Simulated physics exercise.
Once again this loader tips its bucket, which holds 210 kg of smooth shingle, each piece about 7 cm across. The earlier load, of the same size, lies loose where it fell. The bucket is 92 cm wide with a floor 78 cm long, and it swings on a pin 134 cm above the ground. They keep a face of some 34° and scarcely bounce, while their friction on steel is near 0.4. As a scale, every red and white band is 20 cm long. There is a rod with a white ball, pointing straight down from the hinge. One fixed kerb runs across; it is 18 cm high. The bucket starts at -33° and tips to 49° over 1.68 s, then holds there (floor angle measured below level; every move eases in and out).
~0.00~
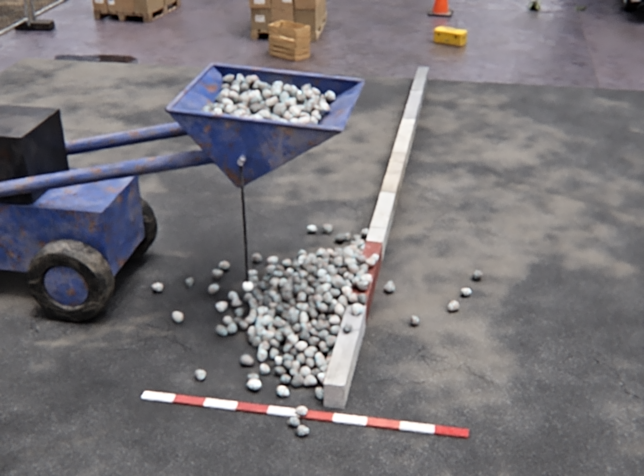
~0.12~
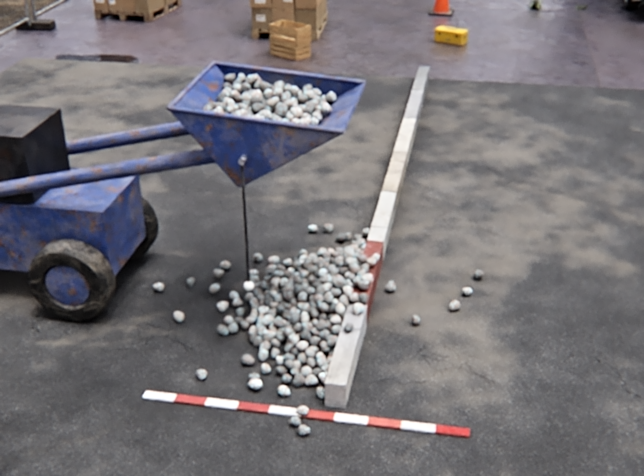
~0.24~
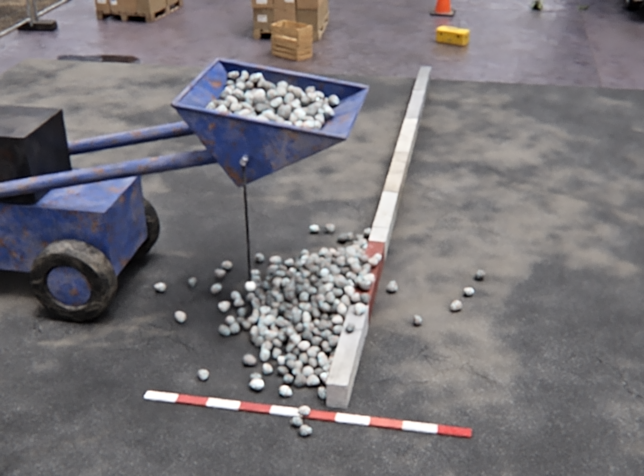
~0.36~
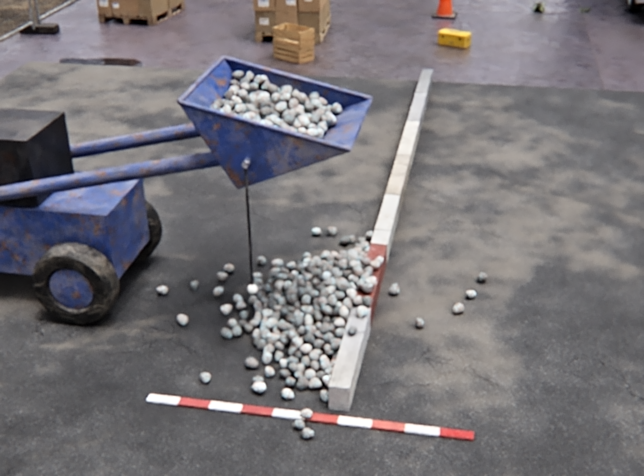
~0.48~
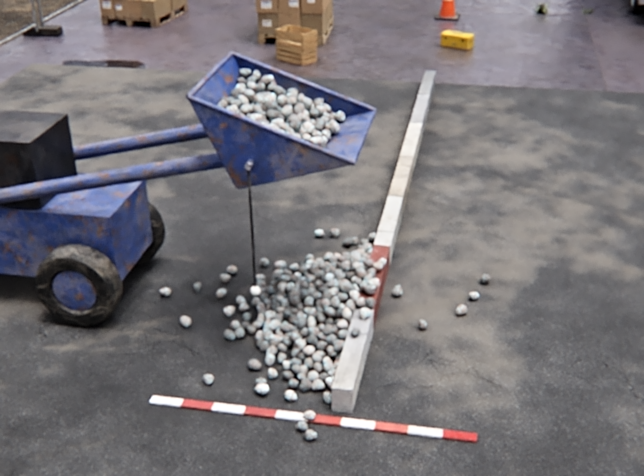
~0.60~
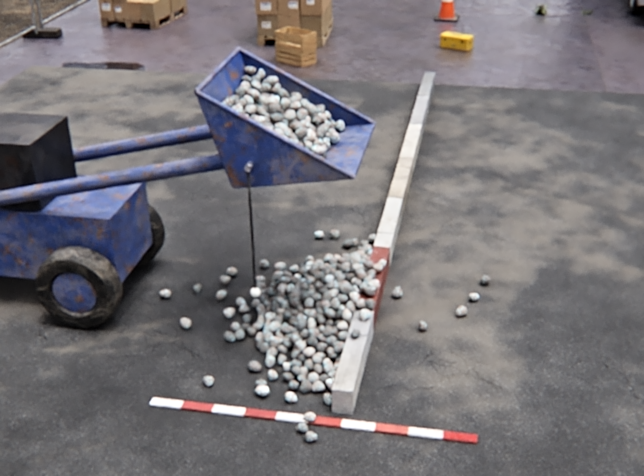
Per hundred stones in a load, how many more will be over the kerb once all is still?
66.
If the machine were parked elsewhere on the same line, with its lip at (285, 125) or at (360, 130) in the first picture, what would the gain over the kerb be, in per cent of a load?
Close to 10 per cent, followed by close to 90 per cent.
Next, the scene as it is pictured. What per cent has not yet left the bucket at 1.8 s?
It holds some 5 percent.
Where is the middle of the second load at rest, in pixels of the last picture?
Their centre ends up near (403, 313).
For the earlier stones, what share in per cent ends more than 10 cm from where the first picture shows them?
Some 5 percent, give or take.
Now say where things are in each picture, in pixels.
In the first picture, lip at (342, 131), floor tilted -33°, highest stones at (252, 86). The earlier load is highest near (340, 278), 23 cm above ground level, 99 % on this side of the kerb, 1 % over the kerb.
In the second picture, lip at (343, 132), floor tilted -32°, highest stones at (249, 86); the stones move at 0.1 m/s on average.
In the third picture, the bucket is at -28°, its lip at (346, 138); the top of the load is at (244, 82); the stones move at 0.1 m/s on average.
In the fourth picture, lip at (350, 150), floor tilted -23°, highest stones at (248, 83); the stones move at 0.2 m/s on average.
In the fifth picture, the bucket is at -17°, its lip at (355, 163); the top of the load is at (255, 82); the stones move at 0.2 m/s on average.
In the sixth picture, lip at (354, 178), floor tilted -9°, highest stones at (253, 83); the stones move at 0.2 m/s on average.
After 1.3 s the floor is at 36°; in per cent of one load, 87 in the bucket, 112 on this side of the kerb, 1 over the kerb; the foremost stones are at (421, 293).
After 1.8 s the floor is at 49°; in per cent of one load, 3 in the bucket, 153 on this side of the kerb, 44 over the kerb; the foremost stones are at (473, 297).
After 2.1 s the floor is at 49°; in per cent of one load, 0 in the bucket, 136 on this side of the kerb, 64 over the kerb; the foremost stones are at (540, 320).
After 4.6 s the floor is at 49°; in per cent of one load, 0 in the bucket, 133 on this side of the kerb, 67 over the kerb; the foremost stones are at (621, 320). Net gain over the kerb, 66.
